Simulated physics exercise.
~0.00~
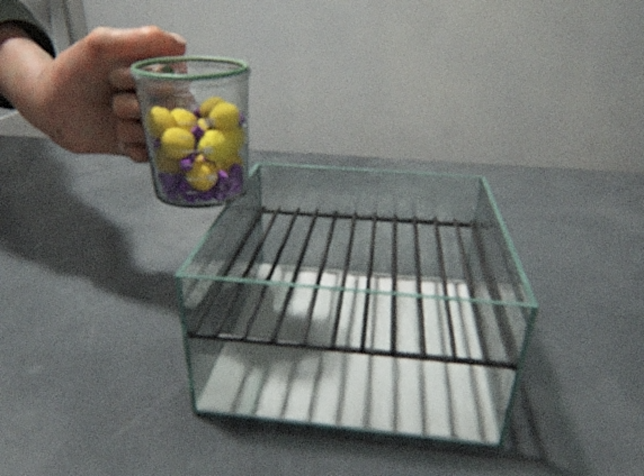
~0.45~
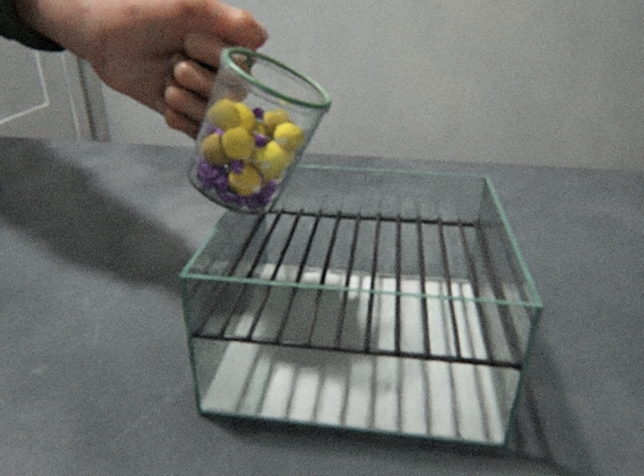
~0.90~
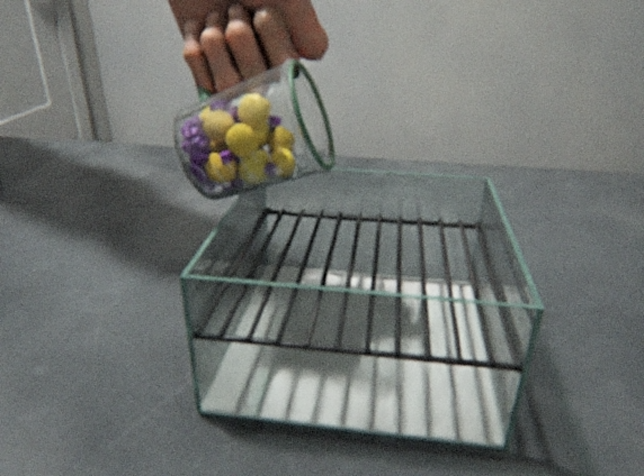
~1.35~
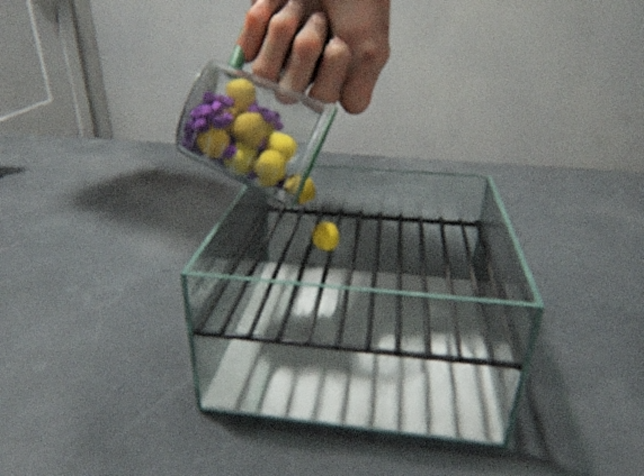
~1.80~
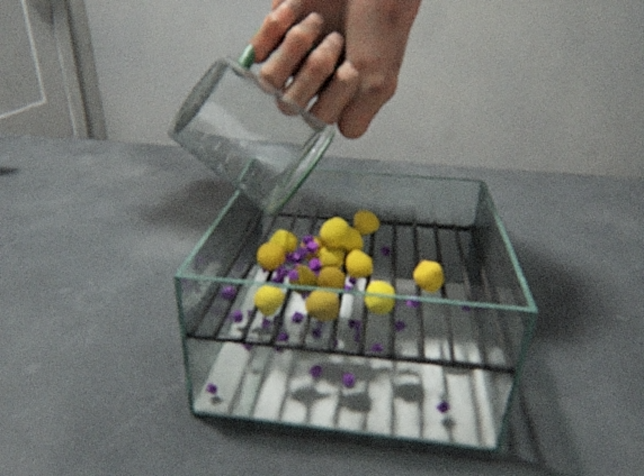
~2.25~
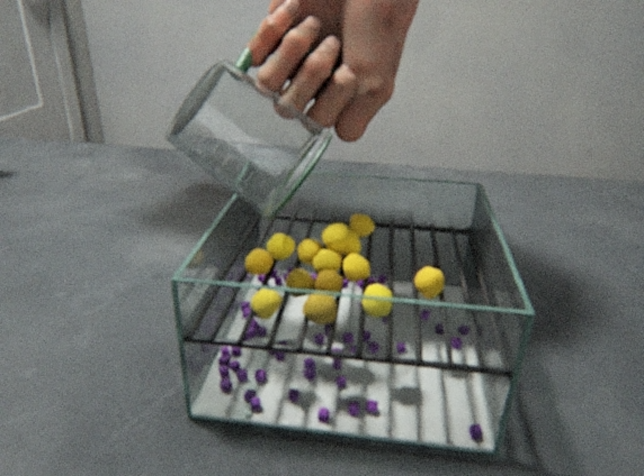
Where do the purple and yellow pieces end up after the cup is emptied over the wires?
Almost all the purple pieces fall between the wires to the bottom of the box, with just a few left on the wires. The yellow balls all stay resting on top of the wires.
